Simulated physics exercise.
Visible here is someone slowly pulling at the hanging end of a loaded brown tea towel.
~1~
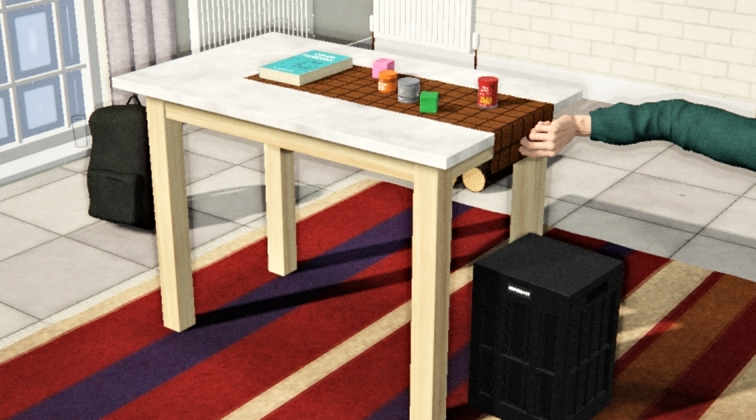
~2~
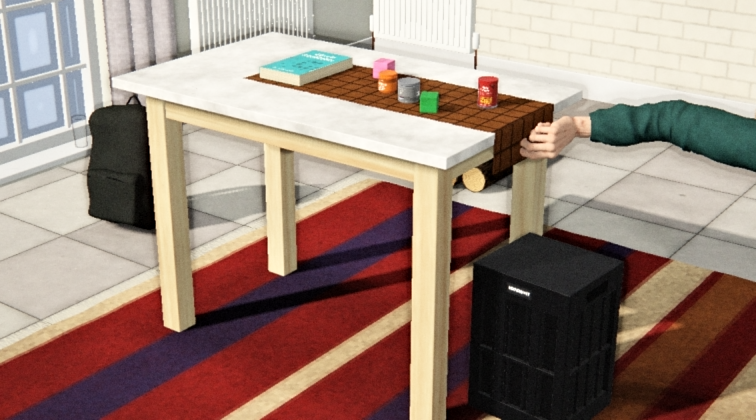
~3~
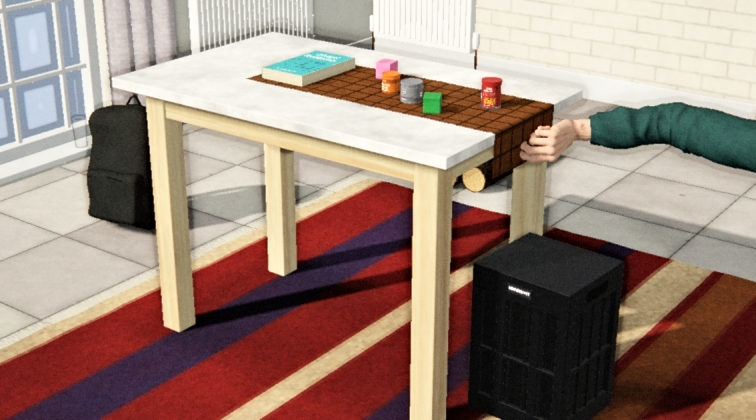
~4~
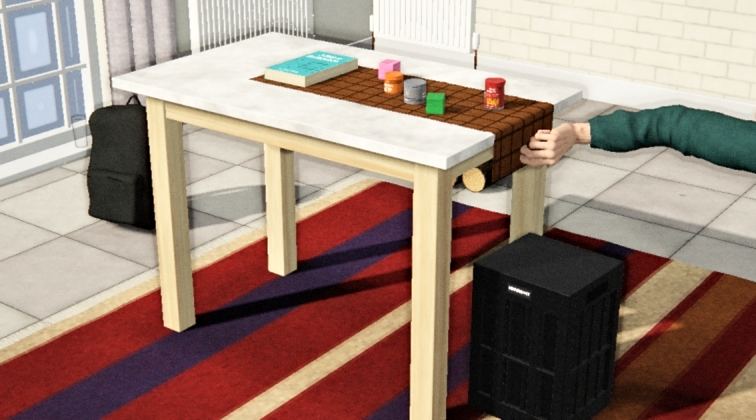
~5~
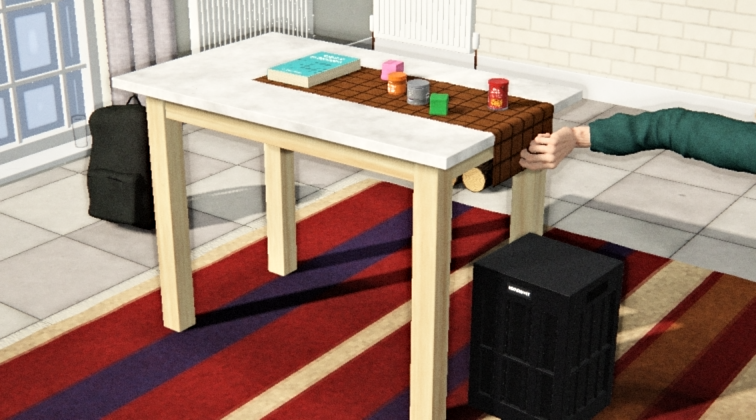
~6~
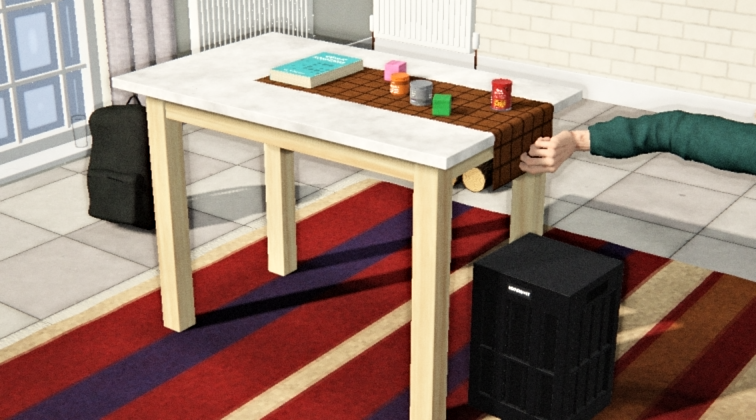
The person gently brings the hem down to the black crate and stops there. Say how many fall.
You will see two of them fall.
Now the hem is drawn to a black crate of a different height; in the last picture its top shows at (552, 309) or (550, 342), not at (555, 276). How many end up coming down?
Over the edge go 3 and 4.
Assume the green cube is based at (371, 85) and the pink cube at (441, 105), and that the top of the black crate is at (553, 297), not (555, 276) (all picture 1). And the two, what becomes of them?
As for the green cube, it stays in place; as for the pink cube, it leaves the top.
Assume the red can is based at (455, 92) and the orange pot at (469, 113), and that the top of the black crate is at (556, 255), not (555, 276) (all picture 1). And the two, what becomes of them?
Outcome: Red can keeps its perch; orange pot is gone.
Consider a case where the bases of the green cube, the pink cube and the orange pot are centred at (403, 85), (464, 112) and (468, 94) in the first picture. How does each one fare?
In the end the green cube is still on top, the pink cube is no longer on top, and the orange pot is no longer on top.
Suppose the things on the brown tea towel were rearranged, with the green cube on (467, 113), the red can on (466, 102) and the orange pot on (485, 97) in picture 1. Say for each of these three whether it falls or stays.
Final state: The green cube is no longer up, the red can is no longer up, the orange pot is no longer up.
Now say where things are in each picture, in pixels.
Hem (491, 175); red can (488, 78); green cube (429, 94); grey pot (409, 80); orange pot (388, 72); pink cube (384, 60); top of the crate (555, 276), in the first frame.
Hem (493, 176); red can (489, 79), in the second frame.
Hem (493, 180); green cube (433, 95), in the third frame.
Hem (492, 184); grey pot (415, 82); top of the crate (555, 276), in the fourth frame.
Hem (493, 188); orange pot (397, 74), in the fifth frame.
Hem (493, 191); red can (502, 81); green cube (442, 97); grey pot (421, 83); orange pot (400, 75); pink cube (395, 63), in the sixth frame.
Soon after, hem near (522, 205); all still up.
Then, hem near (521, 242); red can and green cube gone.
At rest, hem on the crate; red can and green cube gone. Over the edge go two.
